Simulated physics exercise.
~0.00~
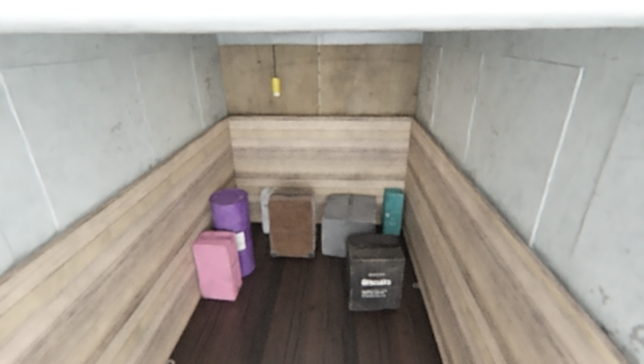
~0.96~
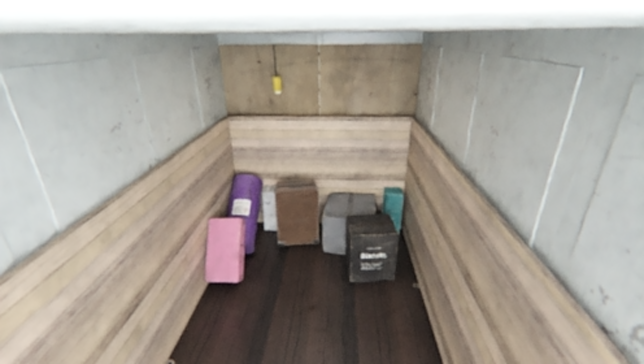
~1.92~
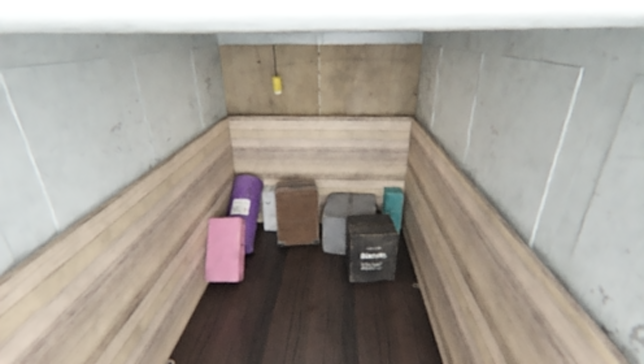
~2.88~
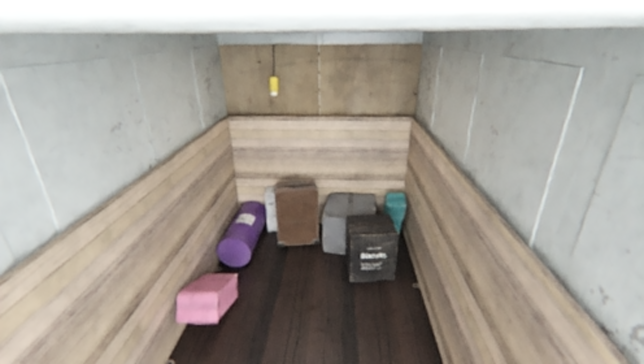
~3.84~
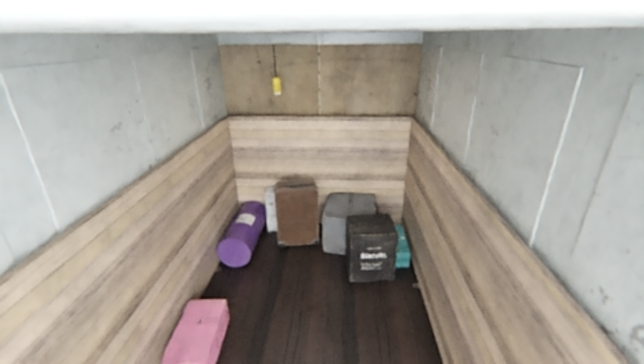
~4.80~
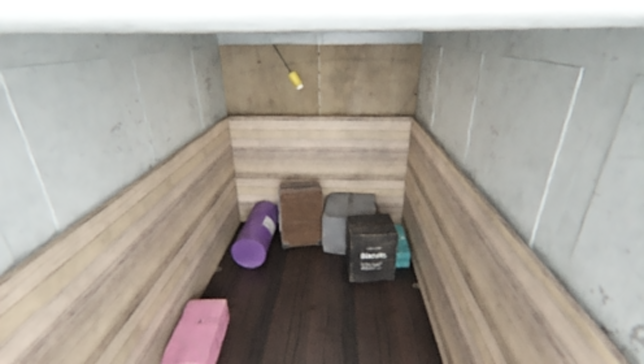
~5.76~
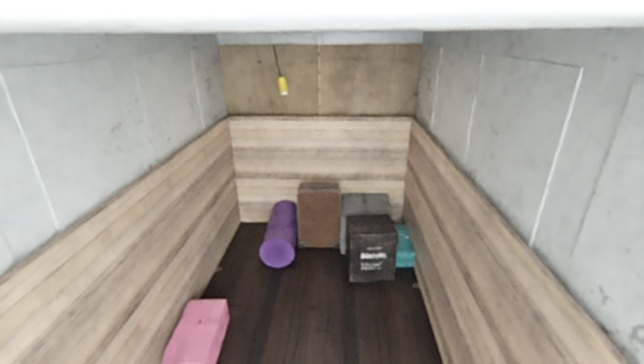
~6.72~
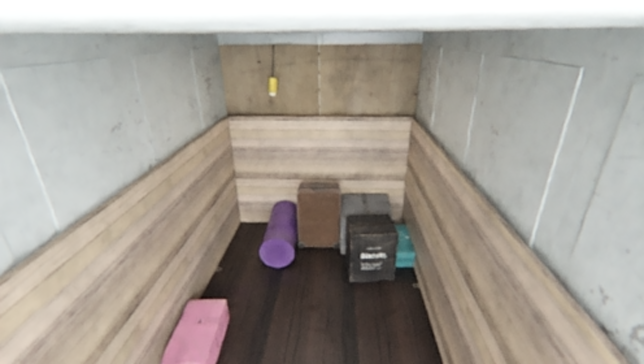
Van load bay with boxes sliding forwards, pink box, purple drum and turquoise box toppling, then others shifting right and settling.
